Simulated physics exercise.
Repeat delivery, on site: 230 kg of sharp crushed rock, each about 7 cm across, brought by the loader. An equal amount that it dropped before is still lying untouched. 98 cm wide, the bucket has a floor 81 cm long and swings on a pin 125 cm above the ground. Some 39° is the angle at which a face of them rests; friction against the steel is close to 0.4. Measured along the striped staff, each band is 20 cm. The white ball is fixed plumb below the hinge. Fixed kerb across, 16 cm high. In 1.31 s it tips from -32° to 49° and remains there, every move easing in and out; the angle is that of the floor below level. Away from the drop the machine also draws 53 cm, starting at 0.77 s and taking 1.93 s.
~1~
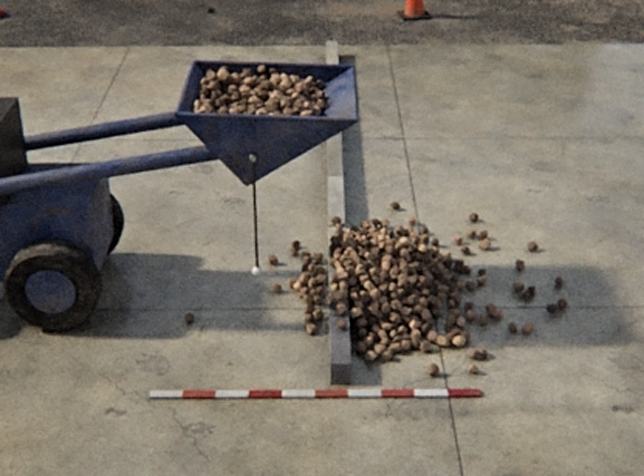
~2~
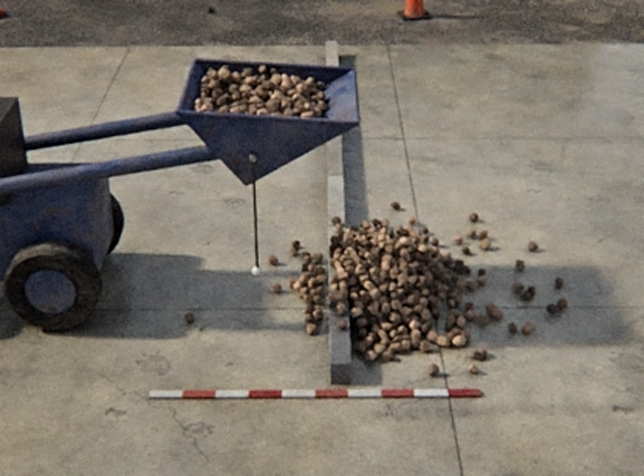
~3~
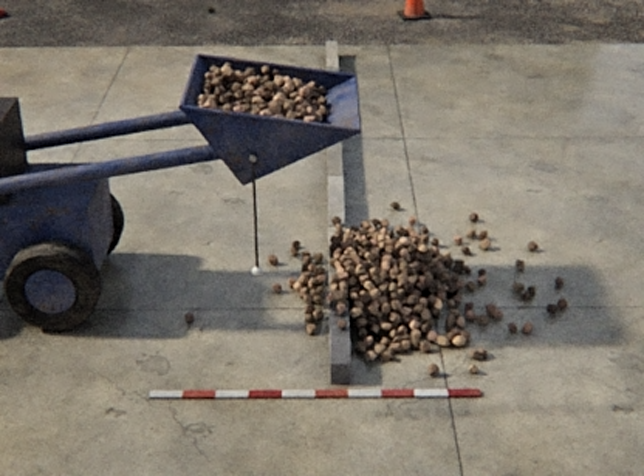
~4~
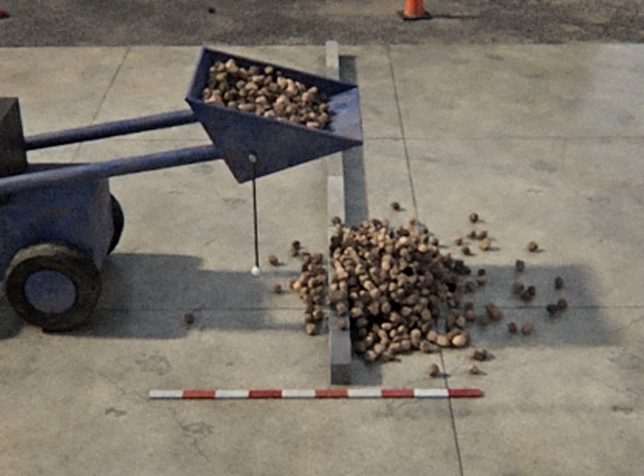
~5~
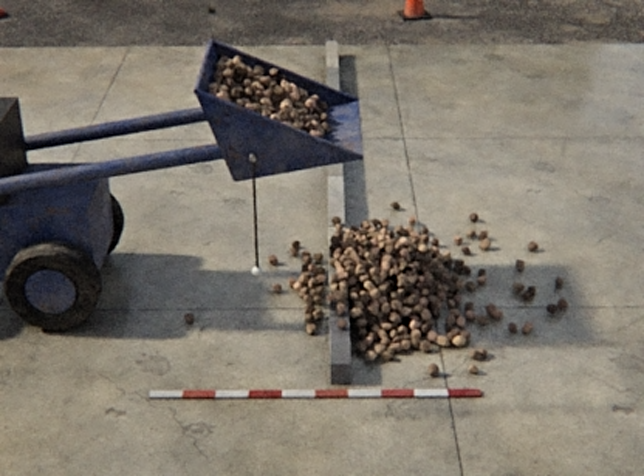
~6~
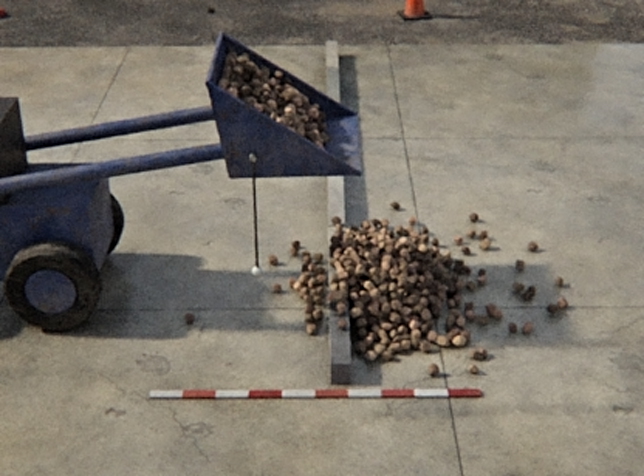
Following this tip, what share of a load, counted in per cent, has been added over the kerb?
32 per cent, roughly.
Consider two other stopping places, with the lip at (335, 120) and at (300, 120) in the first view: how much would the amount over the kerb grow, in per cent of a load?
Near 5 in a hundred first, near 0 in a hundred second.
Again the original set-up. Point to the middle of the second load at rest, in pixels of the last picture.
They end up centred around (322, 274).
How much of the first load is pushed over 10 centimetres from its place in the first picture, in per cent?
I'd say roughly 5 per cent of them.
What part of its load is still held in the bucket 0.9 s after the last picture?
About 25 percent is still in there.
Then, 0.4 s after the last picture the floor is at 36°; in per cent of one load, 99 in the bucket, 13 on this side of the kerb, 88 over the kerb; the foremost stones are at (538, 284).
Then, 0.9 s after the last picture the floor is at 49°; in per cent of one load, 24 in the bucket, 73 on this side of the kerb, 104 over the kerb; the foremost stones are at (538, 284).
Then, 2.6 s after the last picture the floor is at 49°; in per cent of one load, 0 in the bucket, 80 on this side of the kerb, 120 over the kerb; the foremost stones are at (538, 280).
Then, 5.1 s after the last picture the floor is at 49°; in per cent of one load, 0 in the bucket, 80 on this side of the kerb, 120 over the kerb; the foremost stones are at (538, 280). Net gain over the kerb, 32.
